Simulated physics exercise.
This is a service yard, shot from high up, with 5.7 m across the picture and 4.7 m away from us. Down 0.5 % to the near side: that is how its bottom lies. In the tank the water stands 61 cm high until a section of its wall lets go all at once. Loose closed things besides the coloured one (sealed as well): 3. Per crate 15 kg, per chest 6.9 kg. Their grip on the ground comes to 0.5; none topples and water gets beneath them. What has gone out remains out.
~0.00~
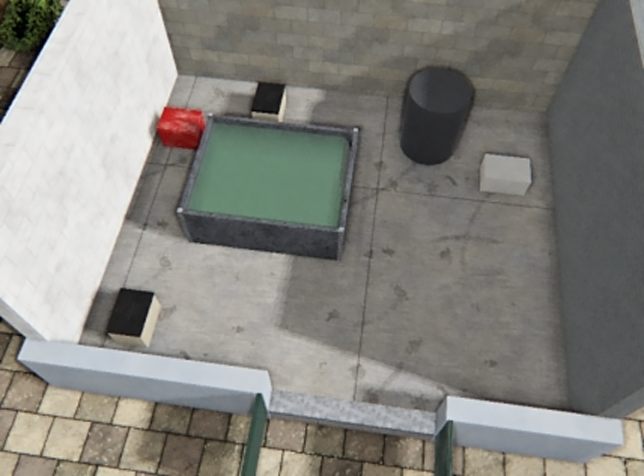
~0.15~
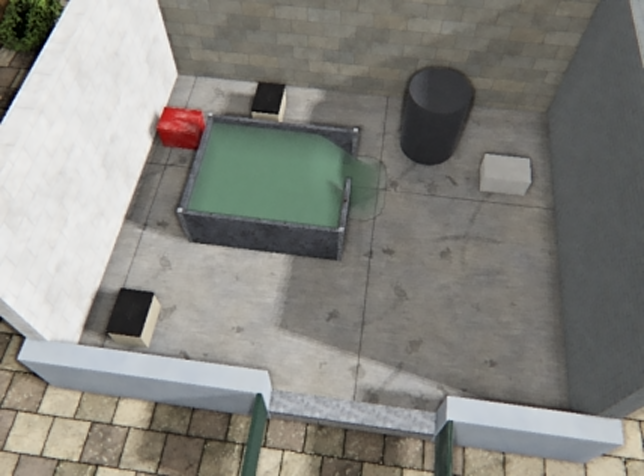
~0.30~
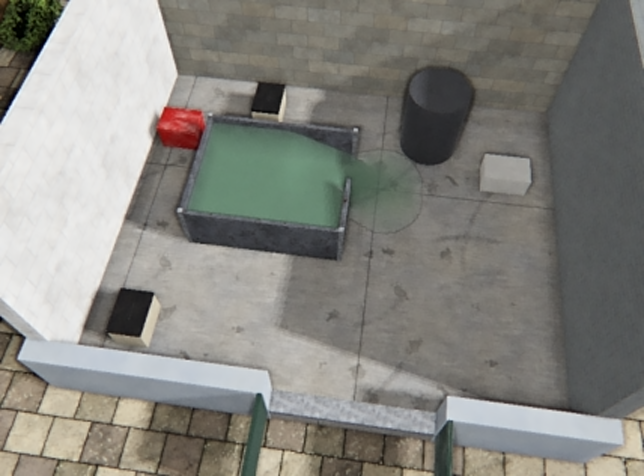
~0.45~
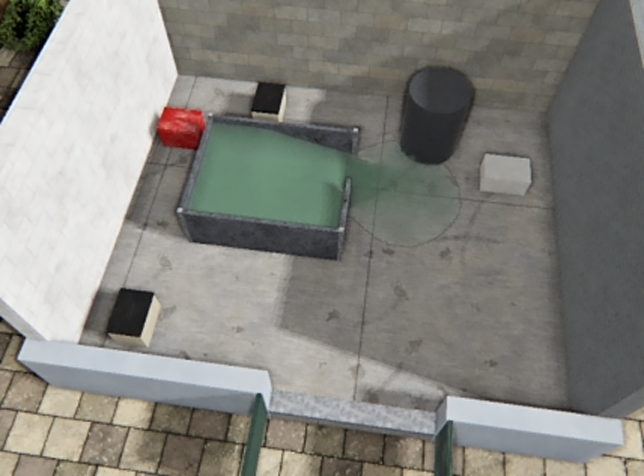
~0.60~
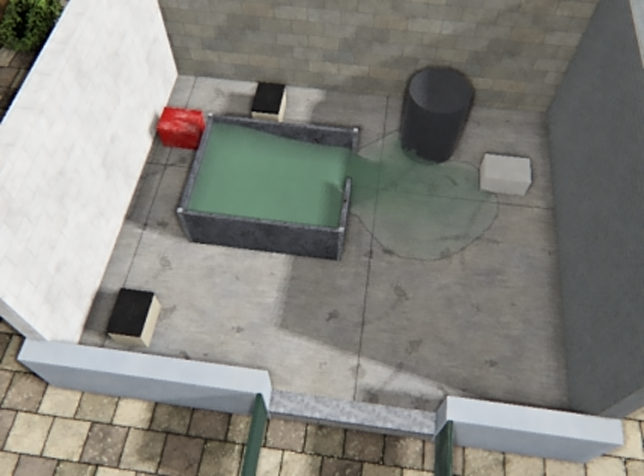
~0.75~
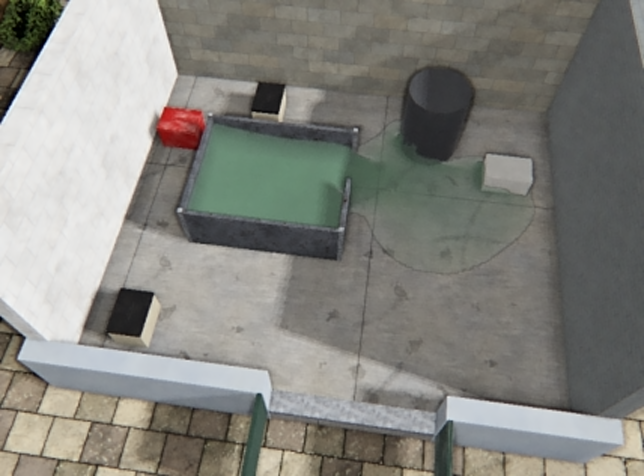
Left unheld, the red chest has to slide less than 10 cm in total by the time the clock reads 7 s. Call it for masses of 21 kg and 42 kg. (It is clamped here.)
My call: Even the lighter mass does it.
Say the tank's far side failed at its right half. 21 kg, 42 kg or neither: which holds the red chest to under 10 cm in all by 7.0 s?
Answer: Neither of them.
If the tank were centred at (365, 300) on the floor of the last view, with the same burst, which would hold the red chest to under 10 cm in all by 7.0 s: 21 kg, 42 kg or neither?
Well, then the lighter one is plenty.
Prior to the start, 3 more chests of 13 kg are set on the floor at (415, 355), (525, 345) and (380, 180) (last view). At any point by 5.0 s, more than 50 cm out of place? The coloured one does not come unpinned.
In the given order, I'd say greater, greater, greater.
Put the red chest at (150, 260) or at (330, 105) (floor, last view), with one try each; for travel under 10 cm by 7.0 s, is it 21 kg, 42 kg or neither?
Respectively, first option suffices; second option only.
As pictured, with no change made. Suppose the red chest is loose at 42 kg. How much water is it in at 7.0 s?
6 cm, roughly.
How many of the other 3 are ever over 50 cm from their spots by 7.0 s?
The total is 2.
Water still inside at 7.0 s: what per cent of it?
About 94 per cent.
After 1.4 s the red chest would be 0 cm from its start with 21 kg and 0 cm from its start with 42 kg; 0 cm of water round it then.
After 3.1 s the red chest would be 0 cm from its start with 21 kg and 0 cm from its start with 42 kg; 0 cm of water round it then.
After 4.9 s the red chest would be 0 cm from its start with 21 kg and 0 cm from its start with 42 kg; 2 cm of water round it then.
After 7.0 s the red chest would be 0 cm from its start with 21 kg and 0 cm from its start with 42 kg; 6 cm of water round it then.
